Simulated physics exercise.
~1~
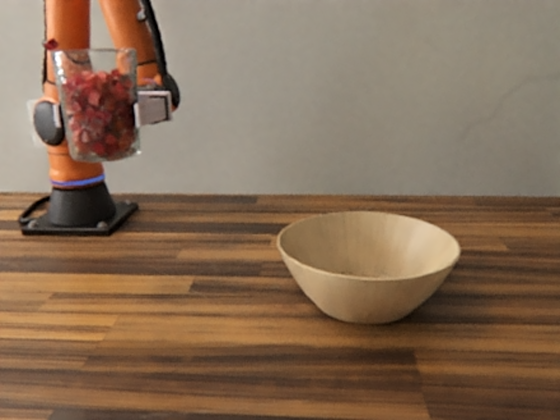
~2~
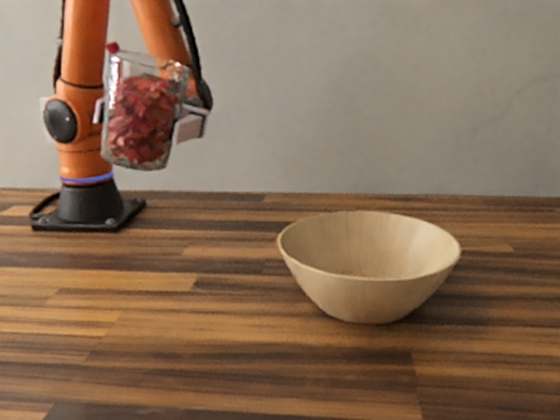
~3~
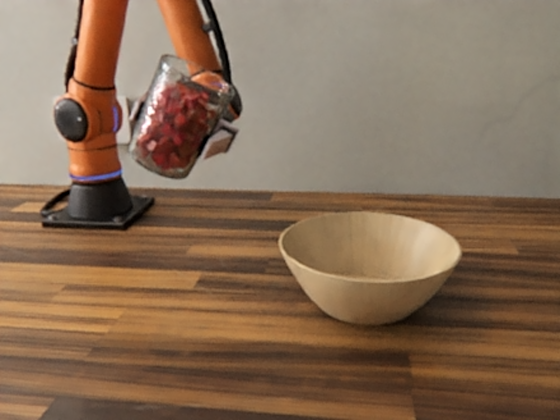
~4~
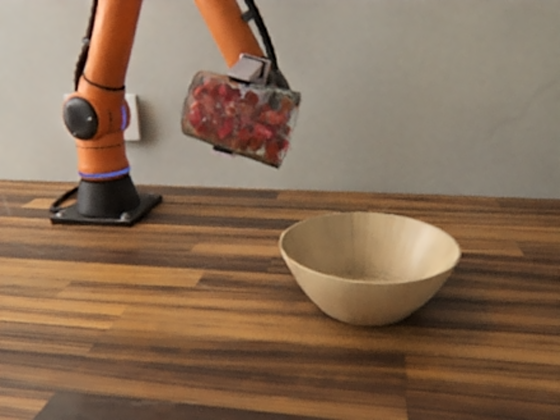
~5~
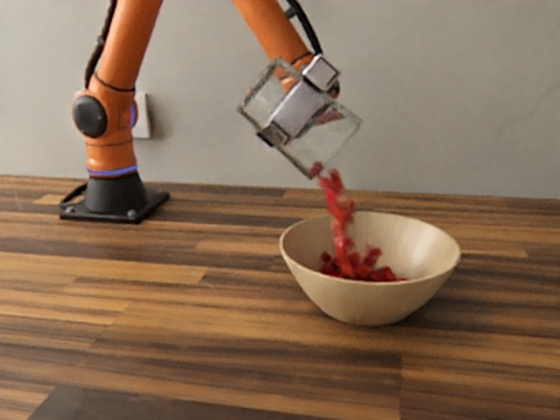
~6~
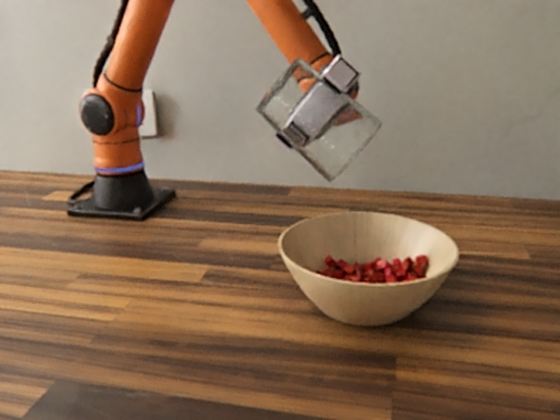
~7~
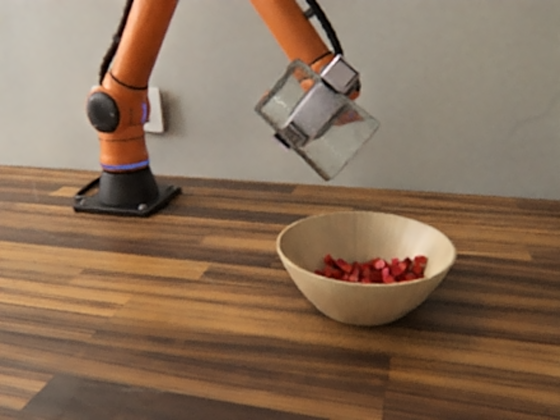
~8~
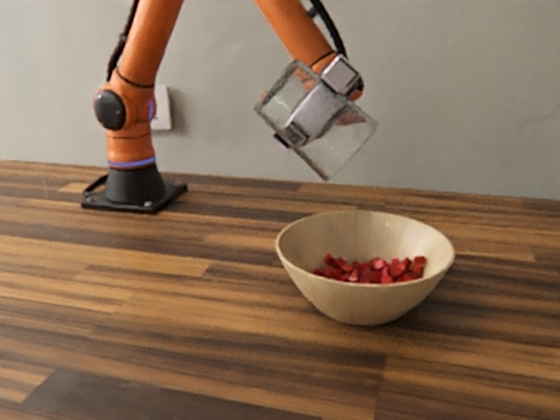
An orange robot arm moves a clear cup right and pours red pieces into a bowl.
